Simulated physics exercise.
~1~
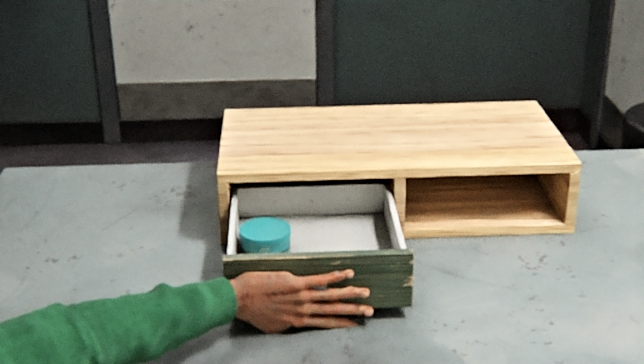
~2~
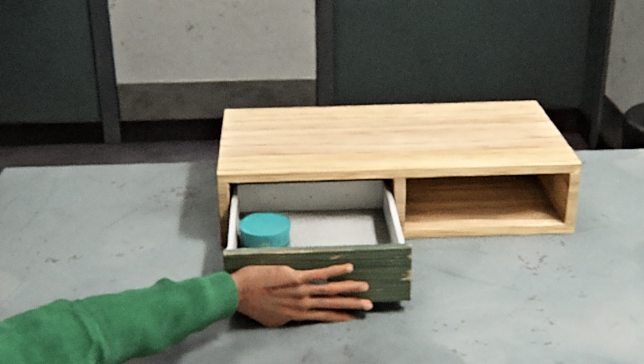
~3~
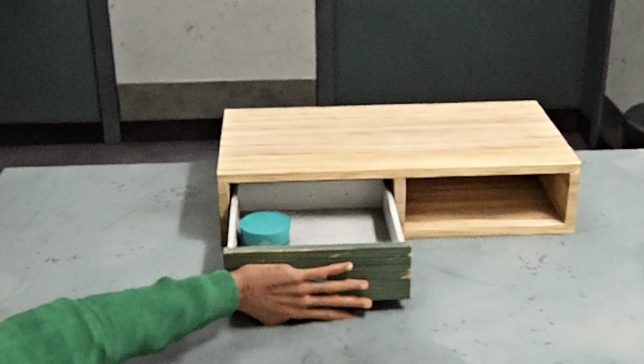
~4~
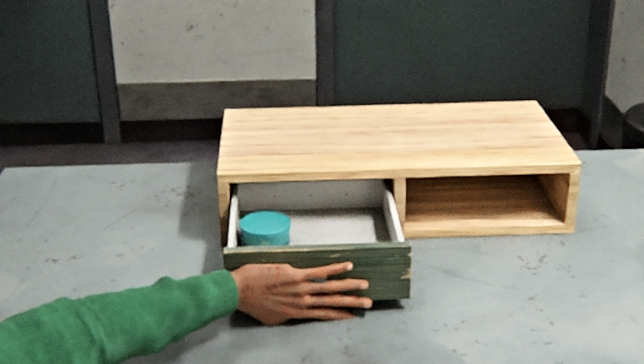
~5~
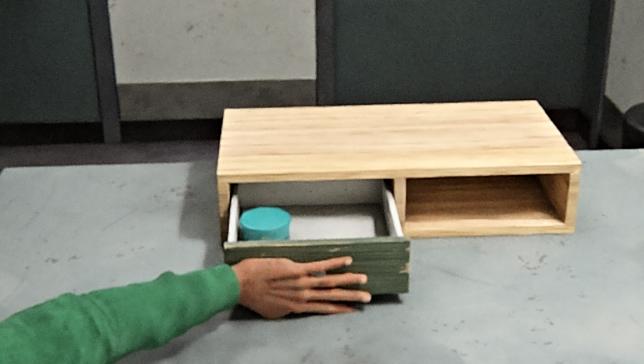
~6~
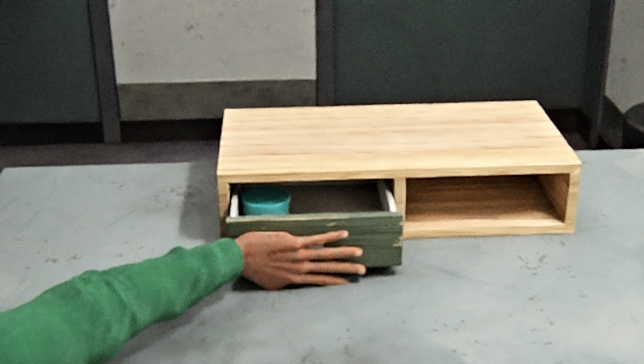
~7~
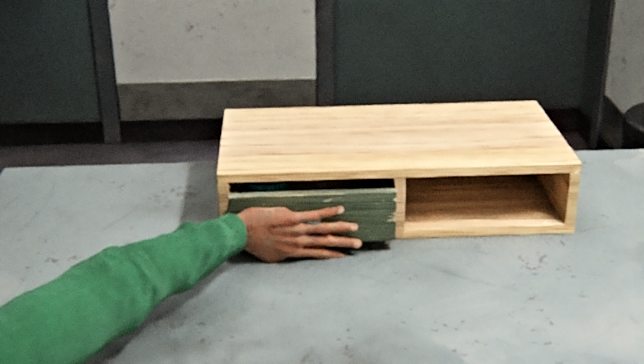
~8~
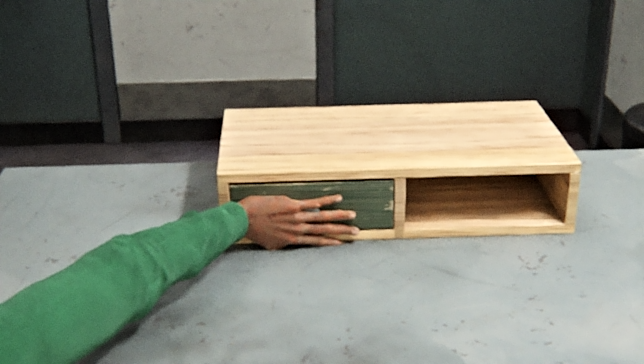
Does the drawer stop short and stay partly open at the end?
No, the drawer goes all the way into the wooden chest, and the turquoise tin is hidden from view.
We see a hand in a green sleeve resting against the green front of an open drawer that holds a turquoise tin, in a wooden chest on a gray table. The hand pushes the drawer inward until it closes, hiding the tin.
